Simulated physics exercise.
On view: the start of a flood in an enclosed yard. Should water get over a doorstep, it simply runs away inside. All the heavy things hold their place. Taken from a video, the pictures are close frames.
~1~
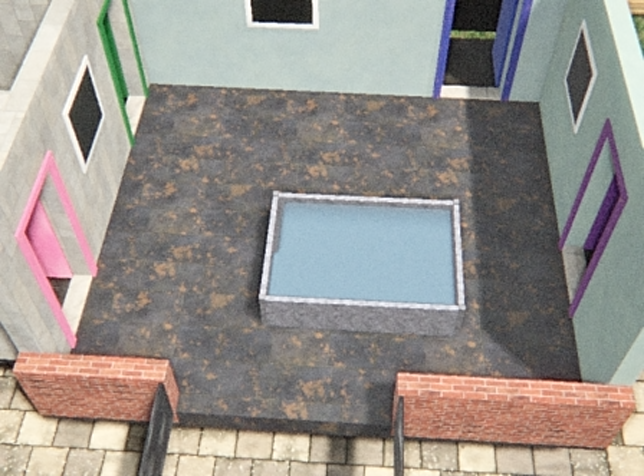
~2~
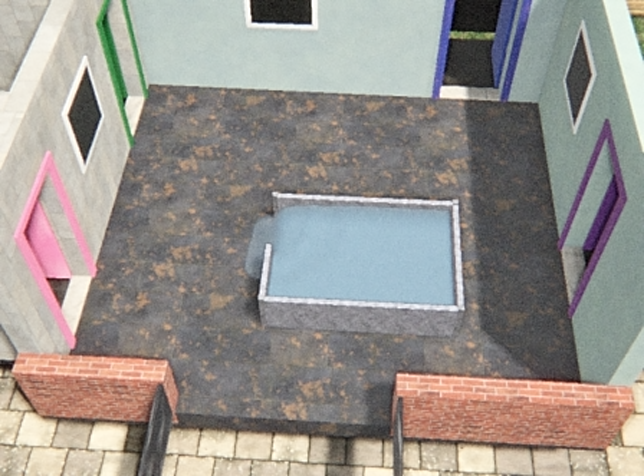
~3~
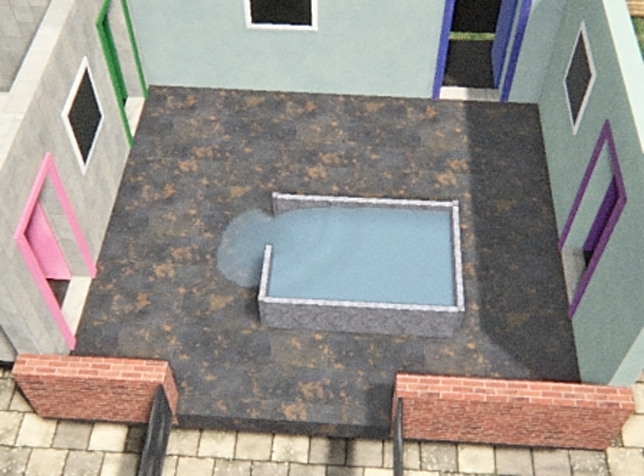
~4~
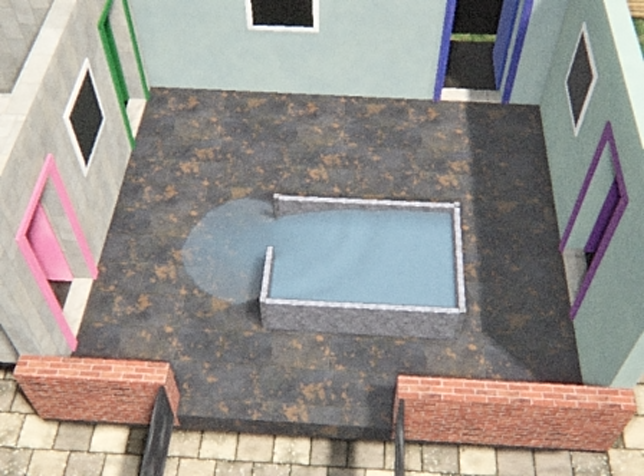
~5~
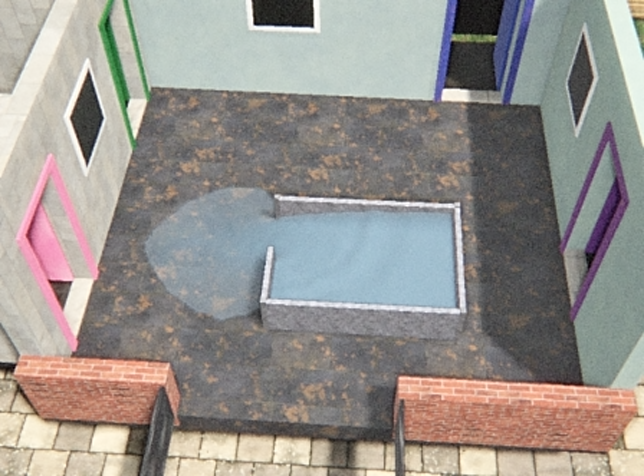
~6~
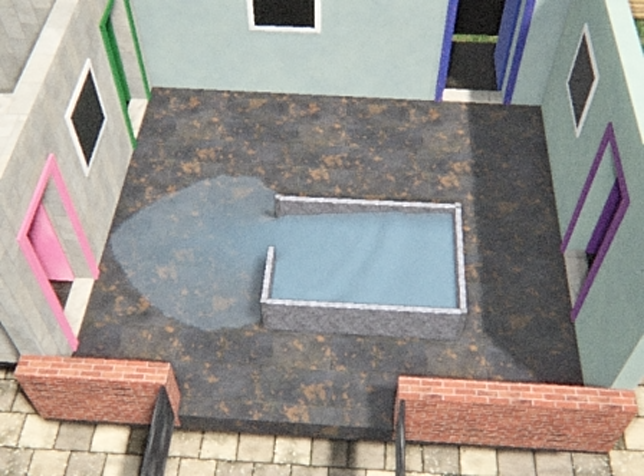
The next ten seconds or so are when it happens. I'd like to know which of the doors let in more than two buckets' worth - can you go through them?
The purple door ends up within two buckets; the pink door ends up over two buckets; the green door ends up over two buckets; the blue door ends up within two buckets.
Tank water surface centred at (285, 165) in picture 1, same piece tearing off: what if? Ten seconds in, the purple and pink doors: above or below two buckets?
Lab note - purple door doesn't reach it; pink door doesn't reach it.
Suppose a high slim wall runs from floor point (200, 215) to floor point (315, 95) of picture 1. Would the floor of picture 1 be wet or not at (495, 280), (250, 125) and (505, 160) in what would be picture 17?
Taking the points in order, they are high and dry, high and dry and high and dry.
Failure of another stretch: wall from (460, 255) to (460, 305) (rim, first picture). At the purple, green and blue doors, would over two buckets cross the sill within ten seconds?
My reading: The purple door goes over, the green door lets less in, the blue door lets more in.
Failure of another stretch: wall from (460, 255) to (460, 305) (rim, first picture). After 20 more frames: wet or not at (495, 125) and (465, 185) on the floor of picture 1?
The first spot is soaked and the second is soaked.
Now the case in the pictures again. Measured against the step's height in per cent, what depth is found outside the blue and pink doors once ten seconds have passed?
Roughly 90 and 180 %.
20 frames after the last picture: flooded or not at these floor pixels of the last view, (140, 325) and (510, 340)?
Result, in the order given: Wetted / not wetted.
A moment on, water covers 20 % of the floor; the purple door not reached, the pink door under two buckets in, the green door not reached, the blue door not reached.
Next, water covers 30 % of the floor; the purple door not reached, the pink door over two buckets in, the green door wet at the sill, nothing in, the blue door not reached.
Then, water covers 35 % of the floor; the purple door not reached, the pink door over two buckets in, the green door under two buckets in, the blue door not reached.
Later, water covers 75 % of the floor; the purple door not reached, the pink door far over two buckets in, the green door over two buckets in, the blue door wet at the sill, nothing in.
In the end, water covers 95 % of the floor; the purple door wet at the sill, nothing in, the pink door far over two buckets in, the green door over two buckets in, the blue door wet at the sill, nothing in.
